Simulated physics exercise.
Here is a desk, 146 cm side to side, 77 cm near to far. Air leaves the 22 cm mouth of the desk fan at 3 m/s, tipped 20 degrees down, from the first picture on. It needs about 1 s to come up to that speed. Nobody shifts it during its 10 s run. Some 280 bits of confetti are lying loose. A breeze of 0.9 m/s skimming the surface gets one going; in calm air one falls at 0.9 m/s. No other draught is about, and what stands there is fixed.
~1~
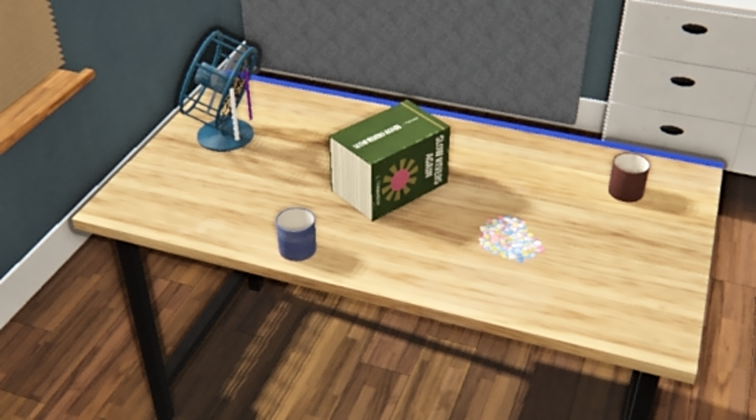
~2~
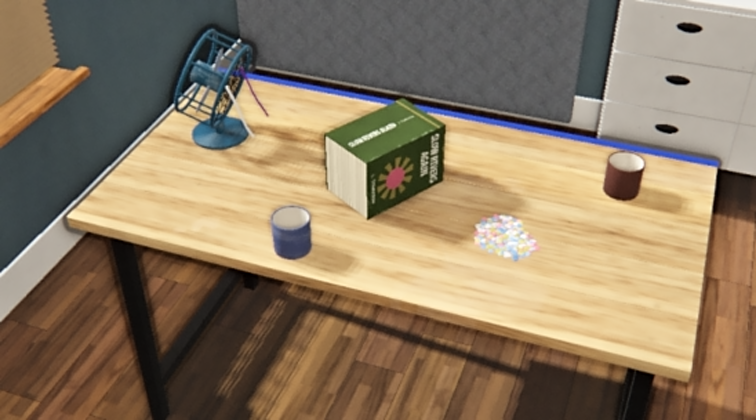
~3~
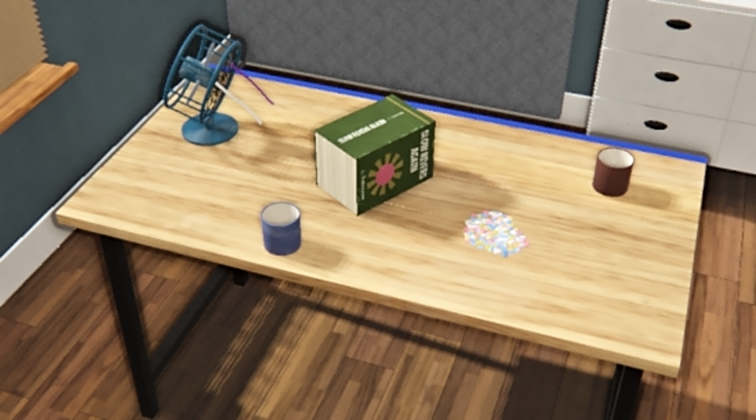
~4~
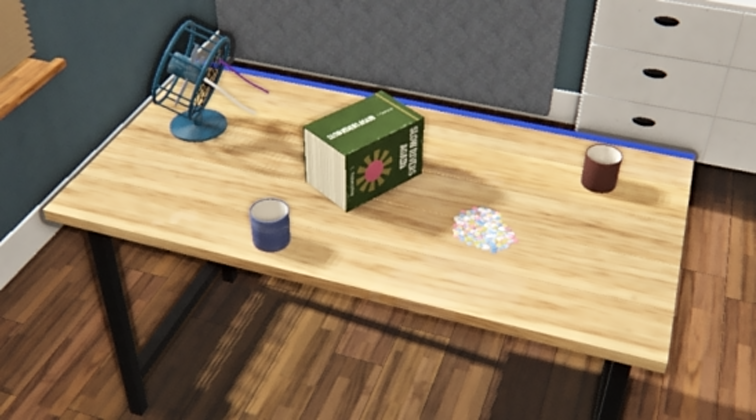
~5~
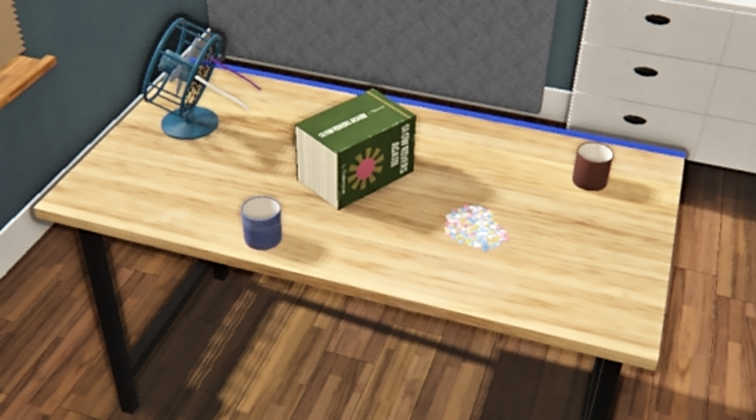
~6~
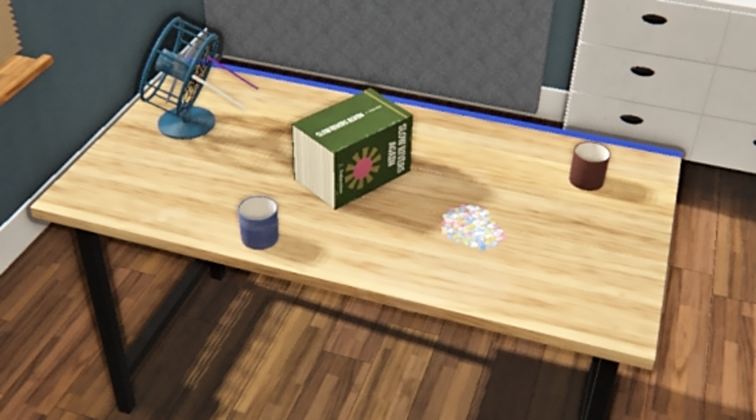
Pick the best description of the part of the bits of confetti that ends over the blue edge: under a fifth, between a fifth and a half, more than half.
By then under a fifth are over the blue edge.
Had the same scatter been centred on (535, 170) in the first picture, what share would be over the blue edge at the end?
Then about 100 %.
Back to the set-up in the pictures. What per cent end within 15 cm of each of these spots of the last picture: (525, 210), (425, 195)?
In turn about 30 %, 40 %.
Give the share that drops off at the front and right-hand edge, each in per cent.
Roughly 0 % front, 0 % right-hand.
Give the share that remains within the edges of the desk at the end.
Some 90 per cent.
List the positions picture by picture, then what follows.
The middle of the bits of confetti is near (507, 238), none has stirred yet and the mouth of the desk fan is at (219, 81), in the first picture.
The middle of the bits of confetti is near (502, 236), none has stirred yet and the blue edge is centred on (448, 112), in the second picture.
The middle of the bits of confetti is near (492, 232), none has stirred yet, the top of a book is at (375, 125) and the top of a mug is at (616, 157), in the third picture.
The middle of the bits of confetti is near (480, 229) and none has stirred yet, in the fourth picture.
The middle of the bits of confetti is near (472, 227) and none has stirred yet, in the fifth picture.
The middle of the bits of confetti is near (469, 226) and none has stirred yet, in the sixth picture.
Then, 1.0 s after the last picture the count stands so, 0 % are over the blue edge; the middle of those still in play is near (469, 226).
Then, 2.2 s after the last picture the count stands so, 0 % are over the blue edge; the middle of those still in play is near (469, 226).
Then, 4.6 s after the last picture the count stands so, 1 % are over the blue edge; the middle of those still in play is near (469, 226).
Then, 9.1 s after the last picture, at the end, 9 % are over the blue edge; the middle of those still in play is near (473, 227).
